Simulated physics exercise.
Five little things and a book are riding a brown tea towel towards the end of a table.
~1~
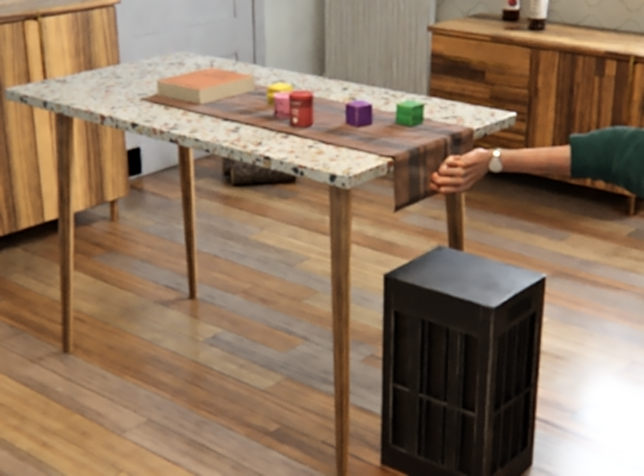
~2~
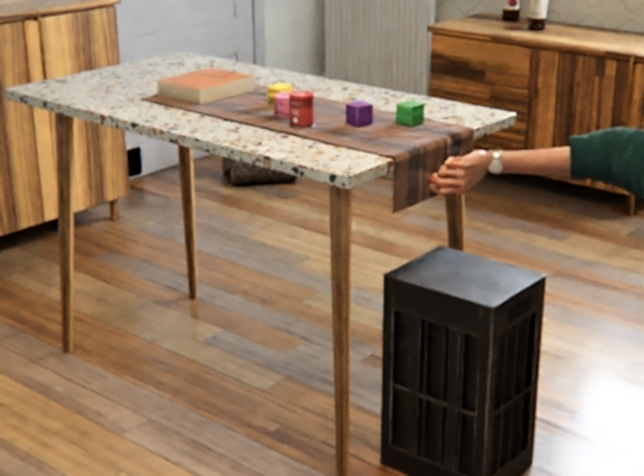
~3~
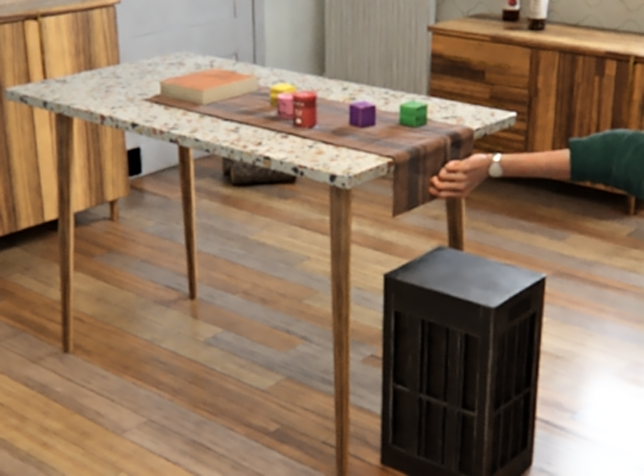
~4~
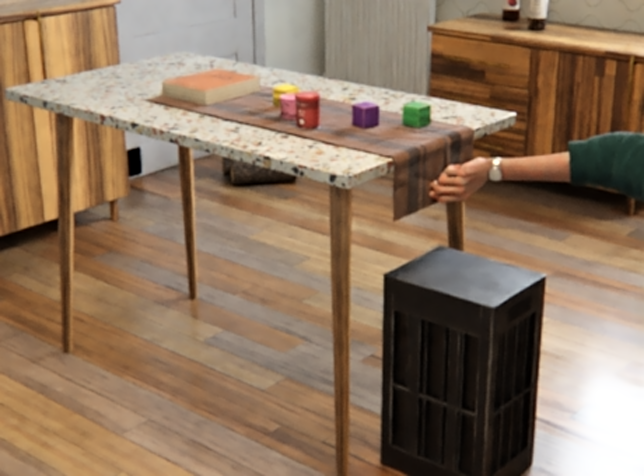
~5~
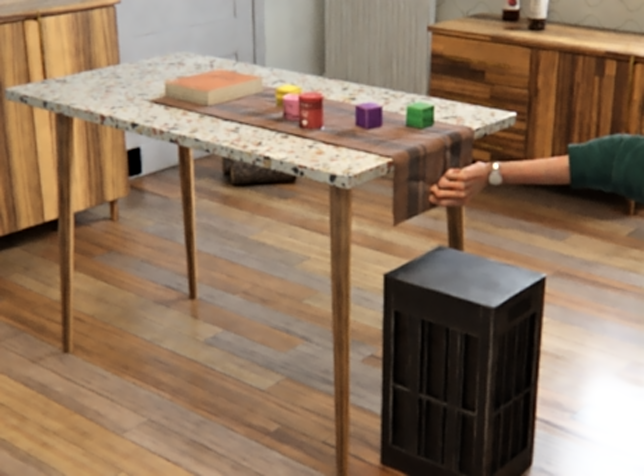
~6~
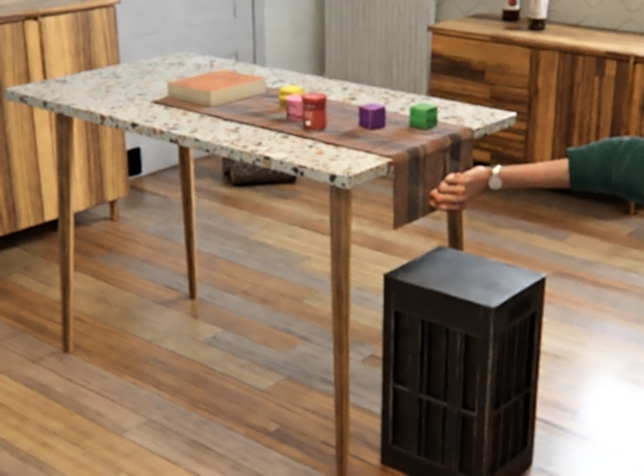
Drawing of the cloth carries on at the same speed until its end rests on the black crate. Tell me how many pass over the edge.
A single thing drops off.
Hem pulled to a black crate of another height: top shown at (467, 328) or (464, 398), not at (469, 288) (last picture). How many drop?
We'd see 2, then 4.
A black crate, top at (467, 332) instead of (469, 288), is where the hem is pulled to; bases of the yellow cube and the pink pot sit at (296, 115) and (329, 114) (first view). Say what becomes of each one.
Outcome for the yellow cube: It stays. Outcome for the pink pot: It stays.
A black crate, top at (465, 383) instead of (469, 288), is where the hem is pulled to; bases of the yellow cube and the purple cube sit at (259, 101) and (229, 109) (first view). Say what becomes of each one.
Observed: Yellow cube remains seated; purple cube remains seated.
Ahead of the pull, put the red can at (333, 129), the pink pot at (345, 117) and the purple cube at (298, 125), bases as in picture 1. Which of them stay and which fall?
First the red can, which is kept, then the pink pot, which is kept, and finally the purple cube, which is kept.
Soon after, hem near (434, 241); all still up.
After that, hem on the crate; green cube gone.
In the end, hem on the crate; green cube gone. Over the edge go one.
